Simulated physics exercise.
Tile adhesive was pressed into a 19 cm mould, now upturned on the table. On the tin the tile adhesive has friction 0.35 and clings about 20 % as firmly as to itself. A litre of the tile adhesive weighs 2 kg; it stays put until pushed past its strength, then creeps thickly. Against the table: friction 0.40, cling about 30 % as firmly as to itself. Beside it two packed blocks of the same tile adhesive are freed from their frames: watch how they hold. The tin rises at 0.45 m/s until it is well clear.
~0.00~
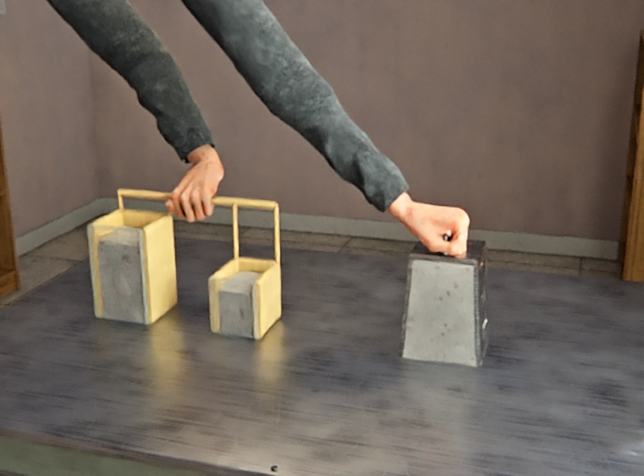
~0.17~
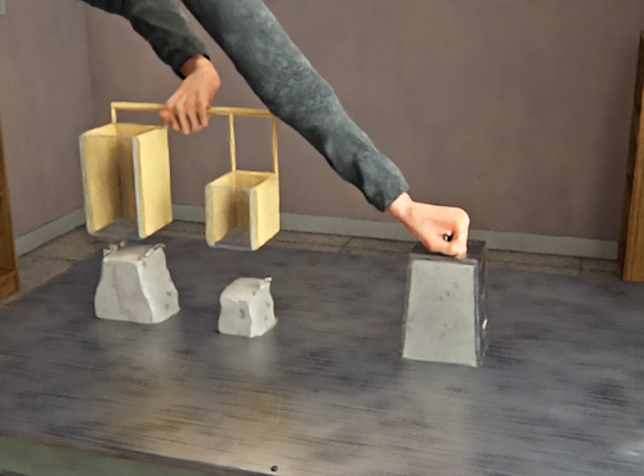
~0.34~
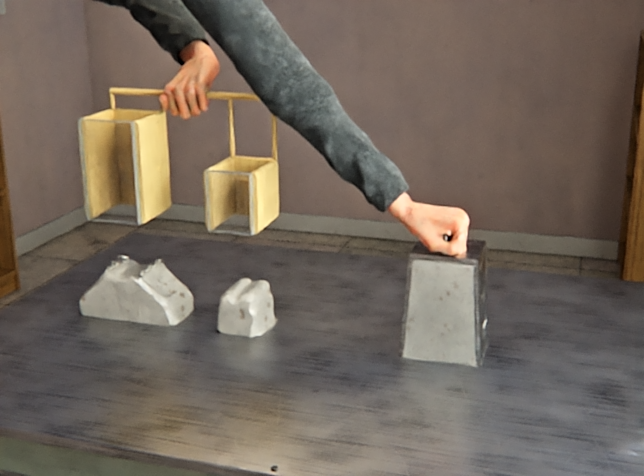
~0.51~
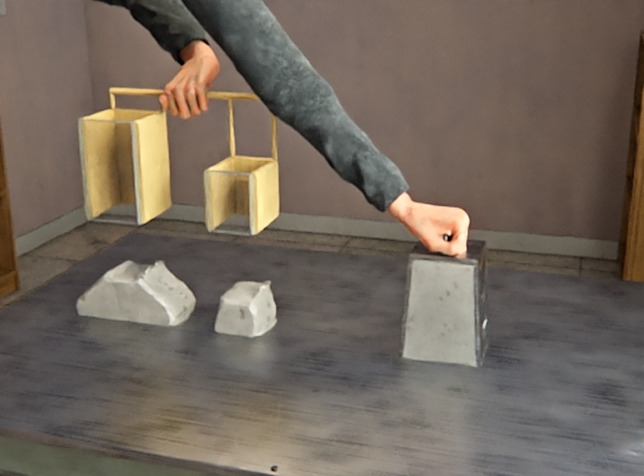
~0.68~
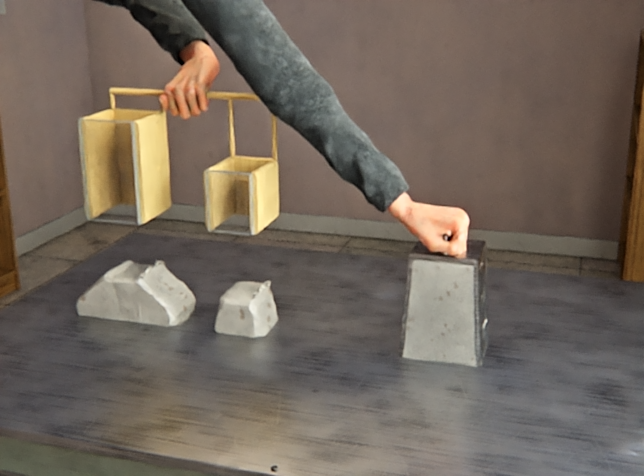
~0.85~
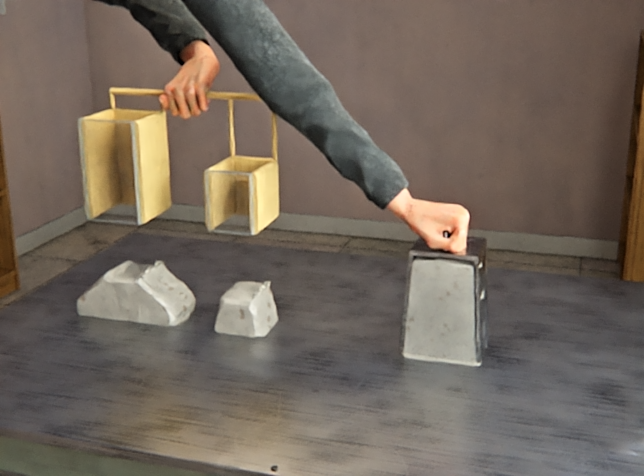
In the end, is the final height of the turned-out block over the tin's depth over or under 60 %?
The final height of the turned-out block over the tin's depth is under 60 %.
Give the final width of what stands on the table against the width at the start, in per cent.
About 220 %.
After 1.08 s, the tin is up by 10 cm.
After 1.35 s, the tin is up by 22 cm; what stands on the table is 52 % of the tin's depth.
After 1.62 s, the tin is up by 31 cm; what stands on the table is 51 % of the tin's depth.
After 1.89 s, the tin is up by 31 cm; what stands on the table is 51 % of the tin's depth.
After 1.99 s, at the end, the tin is up by 31 cm; what stands on the table is 51 % of the tin's depth.
